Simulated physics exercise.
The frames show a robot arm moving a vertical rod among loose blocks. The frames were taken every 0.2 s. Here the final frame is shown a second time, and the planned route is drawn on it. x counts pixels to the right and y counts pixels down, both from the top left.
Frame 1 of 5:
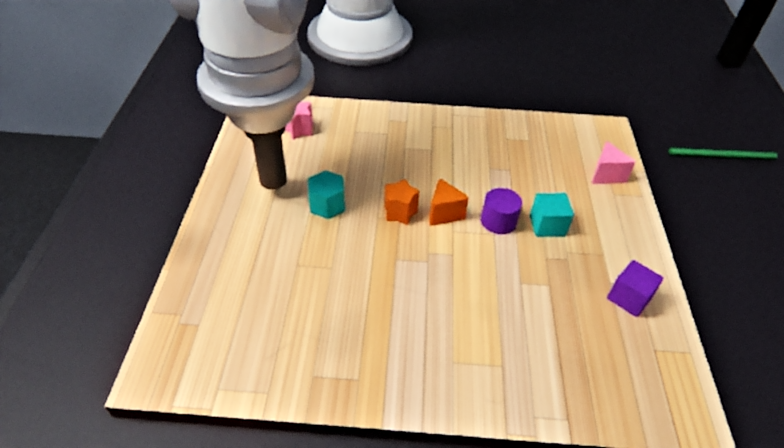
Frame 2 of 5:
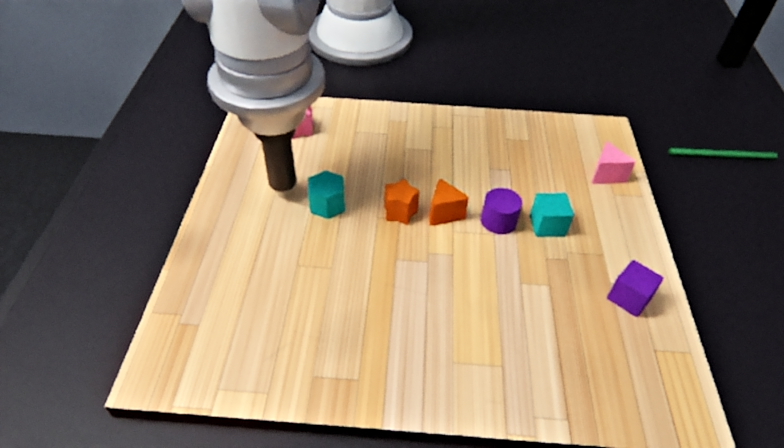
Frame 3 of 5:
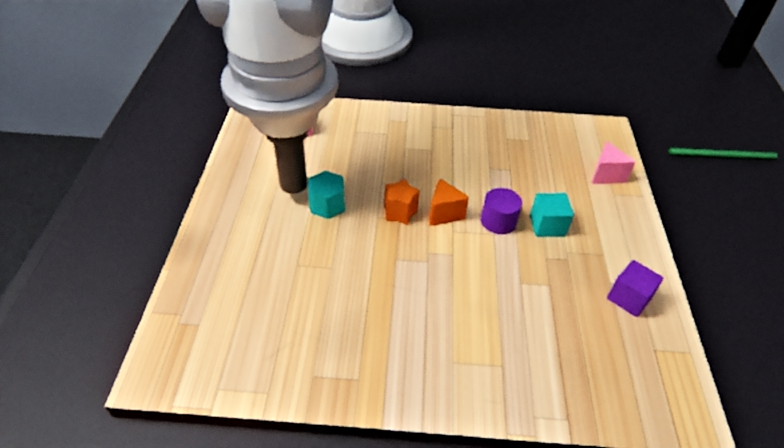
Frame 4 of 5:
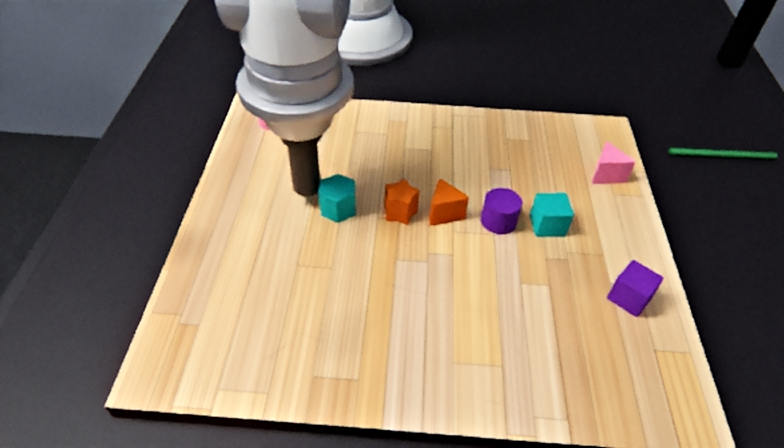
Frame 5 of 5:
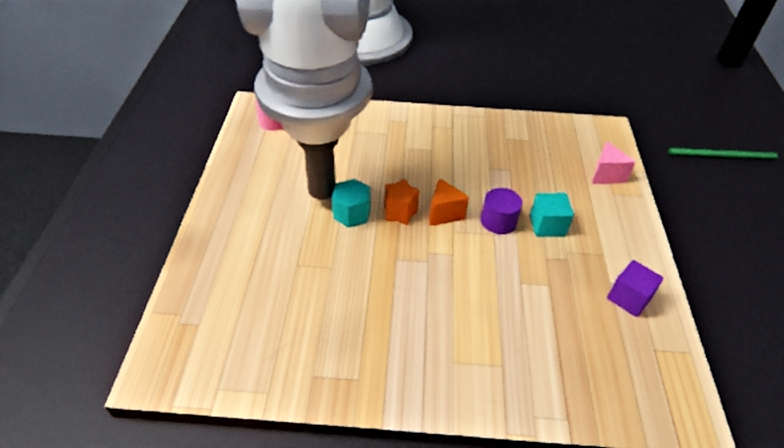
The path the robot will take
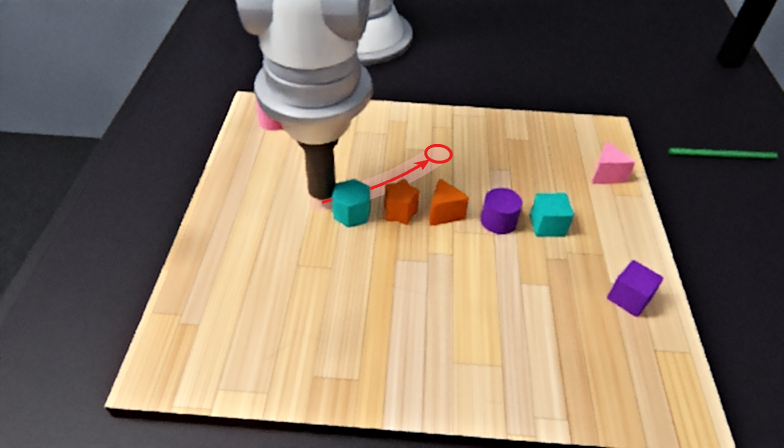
A white robot arm with a dark vertical rod stands at the upper left of a pale wooden board on a black table, seen from above at an angle by a still camera. A turquoise hexagonal block, two orange blocks, a purple cylinder and a turquoise block form a row, with pink blocks and a purple one nearer the edges. The rod glides slowly right, meets the hexagonal block and pushes it slightly rightward, closer to the orange star-shaped block.
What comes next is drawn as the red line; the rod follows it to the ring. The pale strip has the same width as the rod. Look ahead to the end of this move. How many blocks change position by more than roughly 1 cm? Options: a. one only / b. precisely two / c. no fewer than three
Correct choice: A.
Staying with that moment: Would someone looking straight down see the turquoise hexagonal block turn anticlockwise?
In short: No.
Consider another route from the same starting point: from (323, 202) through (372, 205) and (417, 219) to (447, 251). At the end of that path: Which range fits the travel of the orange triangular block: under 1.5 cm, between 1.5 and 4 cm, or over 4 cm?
Travel: 1.5-4 cm.
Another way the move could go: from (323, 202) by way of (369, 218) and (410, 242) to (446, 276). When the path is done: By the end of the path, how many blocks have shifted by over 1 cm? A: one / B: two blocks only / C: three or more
Answer: B.
The line goes from (323, 202) through (388, 182) to (438, 154).
On the path given first. One third of the way, rod at (368, 178); turquoise hexagonal block at (367, 192), turned 55° clockwise.
Two thirds of the way, rod at (408, 161); turquoise hexagonal block at (367, 192), turned 55° clockwise.
At the end, rod at (440, 142); turquoise hexagonal block at (367, 192), turned 55° clockwise; orange star-shaped block unmoved.
